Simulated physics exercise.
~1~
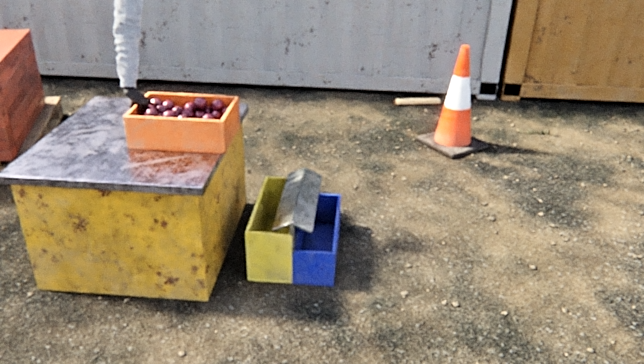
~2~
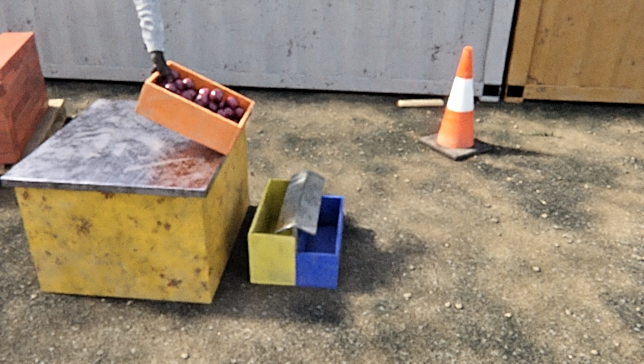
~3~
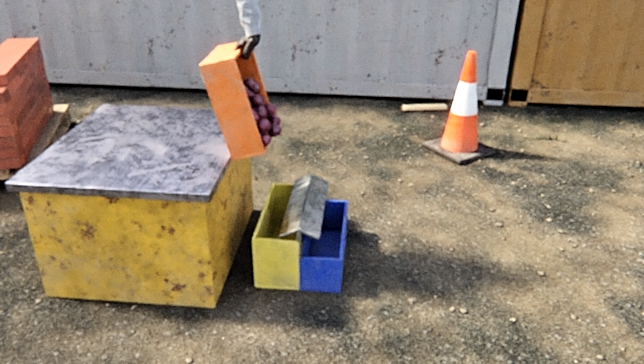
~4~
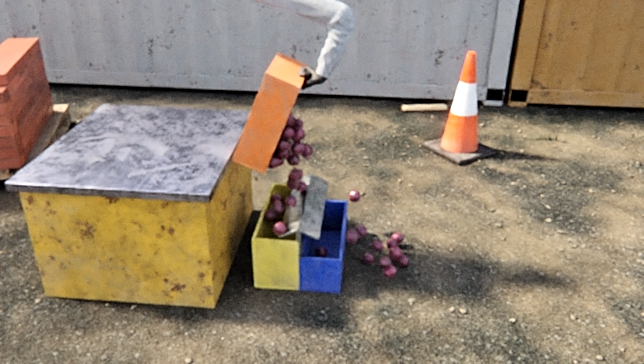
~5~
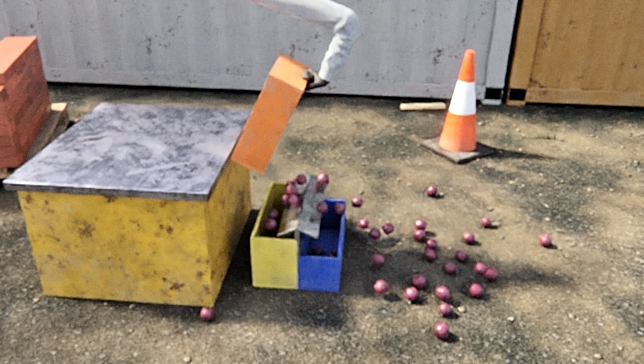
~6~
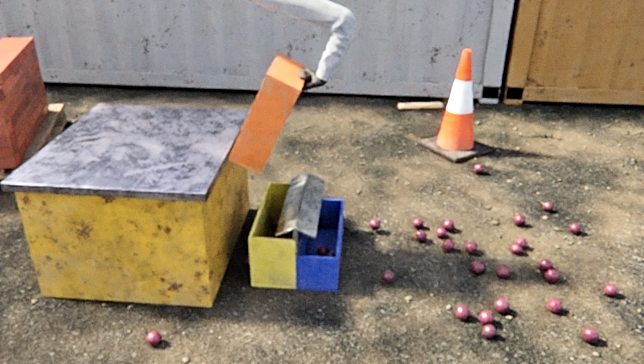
An orange crate full of dark red onions sits on a yellow bench with a grey top, beside a yellow trough and a blue tub topped by a small metal ridge. A gloved hand in a pale sleeve lifts the crate's left end, tilting it to the right. The crate swings up past upright, and the onions spill out in a clump. Some drop onto the ridge and trough, while many bounce past the blue tub. They roll away across the gravel, and the scene ends with onions scattered mostly to the right, one near the bench, and the crate held tipped.
